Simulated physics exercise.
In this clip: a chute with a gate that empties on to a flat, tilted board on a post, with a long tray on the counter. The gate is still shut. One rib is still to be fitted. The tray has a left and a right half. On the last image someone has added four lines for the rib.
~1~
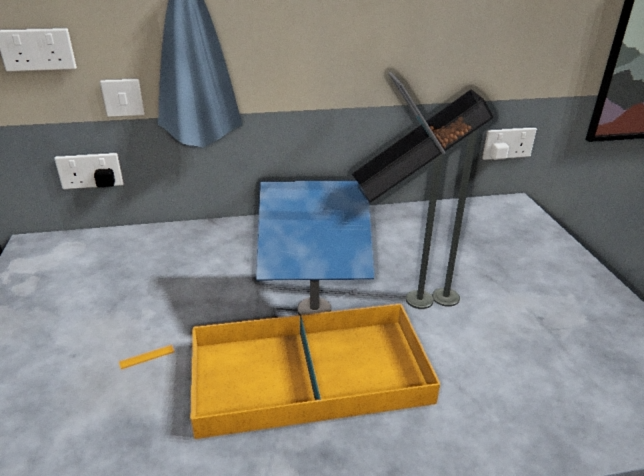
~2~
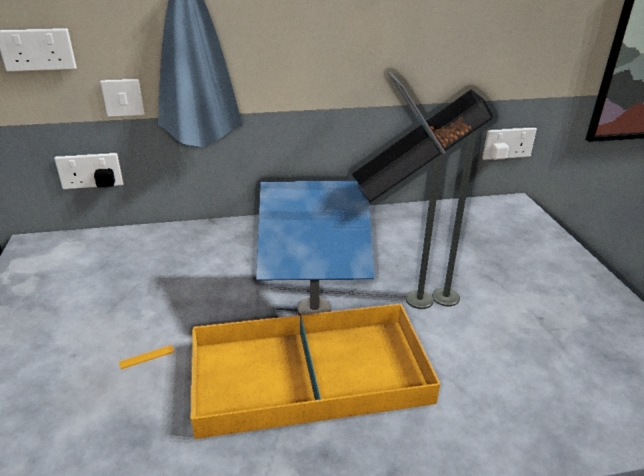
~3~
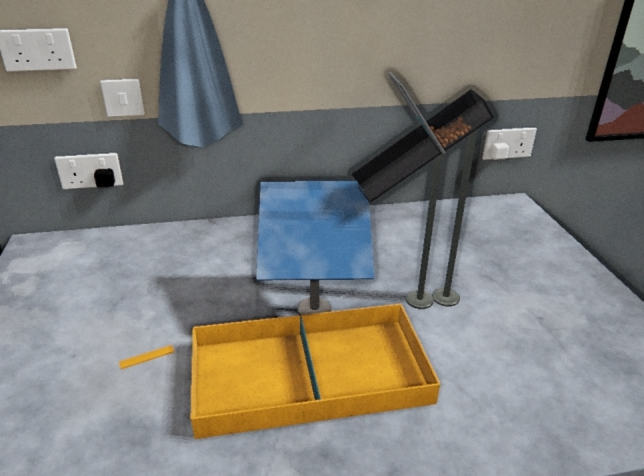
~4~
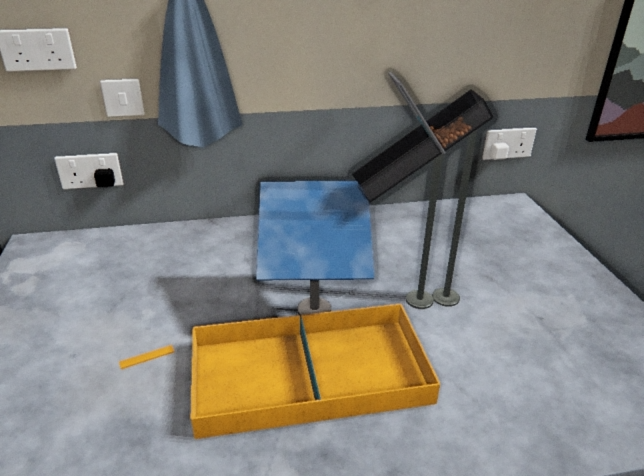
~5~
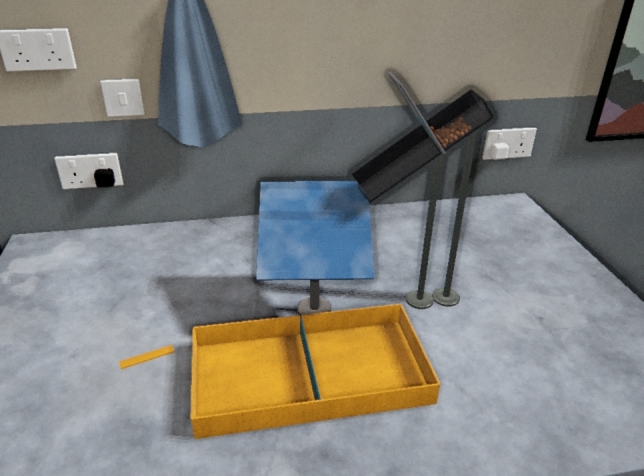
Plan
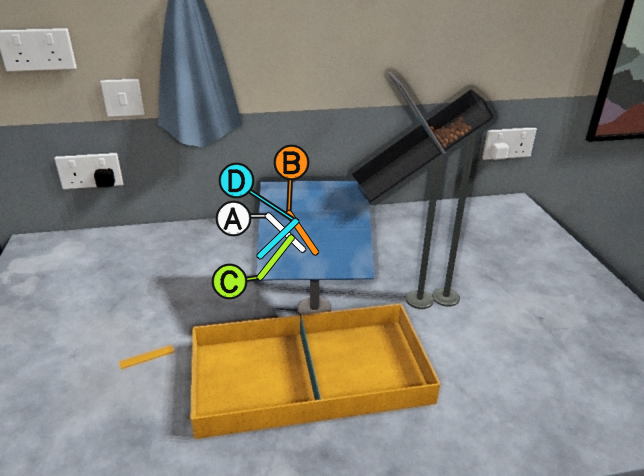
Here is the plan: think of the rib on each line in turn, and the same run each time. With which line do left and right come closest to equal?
Use line A.
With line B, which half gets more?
Right.
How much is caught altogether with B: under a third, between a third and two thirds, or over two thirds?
Line B gives over two thirds.
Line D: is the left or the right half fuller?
More lands on the left.
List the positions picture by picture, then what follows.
In the first picture, load behind the gate near (448, 131), cereal balls; lip of the chute near (366, 196), sloping fairly steeply.
In the second picture, middle of the board near (315, 228), tilted fairly steeply; middle of its low edge near (316, 279); of its high edge near (314, 181).
In the third picture, front corners of the tray near (192, 418) and (440, 384); front end of its middle wall near (320, 401); gate still shut near (424, 124).
In the fourth picture, middle of the load near (448, 131); lip near (366, 196).
In the fifth picture, middle of the load near (448, 131); lip near (366, 196).
On the marked copy, line A from (268, 215) to (302, 249); line B from (288, 213) to (315, 252); line C from (291, 237) to (260, 277); line D from (295, 221) to (259, 255).
For line A, of what is caught, close to a third in the left half, close to two thirds in the right.
For line B, of what is caught, close to a quarter in the left half, the bulk in the right.
For line C, of what is caught, the bulk in the left half, a small share in the right.
For line D, of what is caught, the bulk in the left half, a small share in the right.
